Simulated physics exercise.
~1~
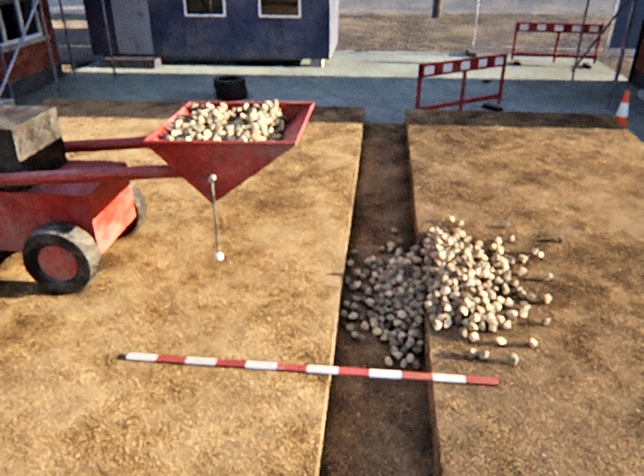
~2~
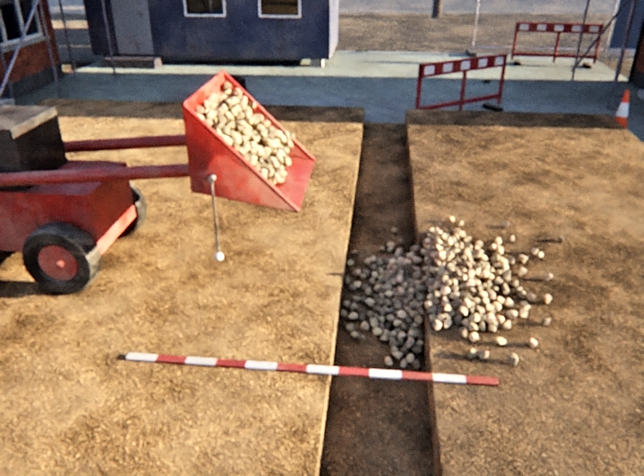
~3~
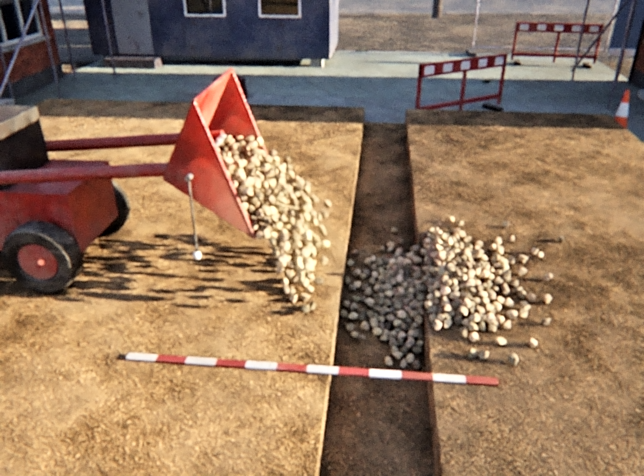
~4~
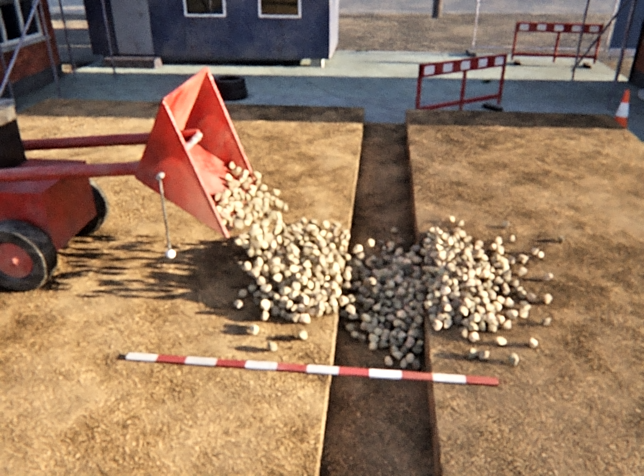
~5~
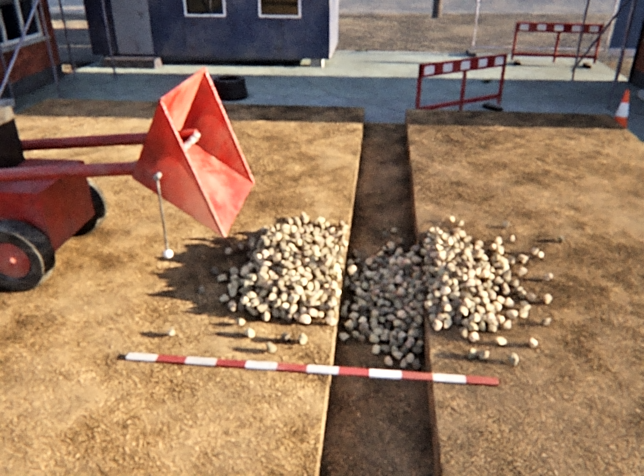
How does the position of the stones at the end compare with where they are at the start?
At the start, some of the stones are up in the red bucket while the rest lie in and beside the trench. At the end they are all down on the ground and in the trench, so the stones as a whole sit lower in view.
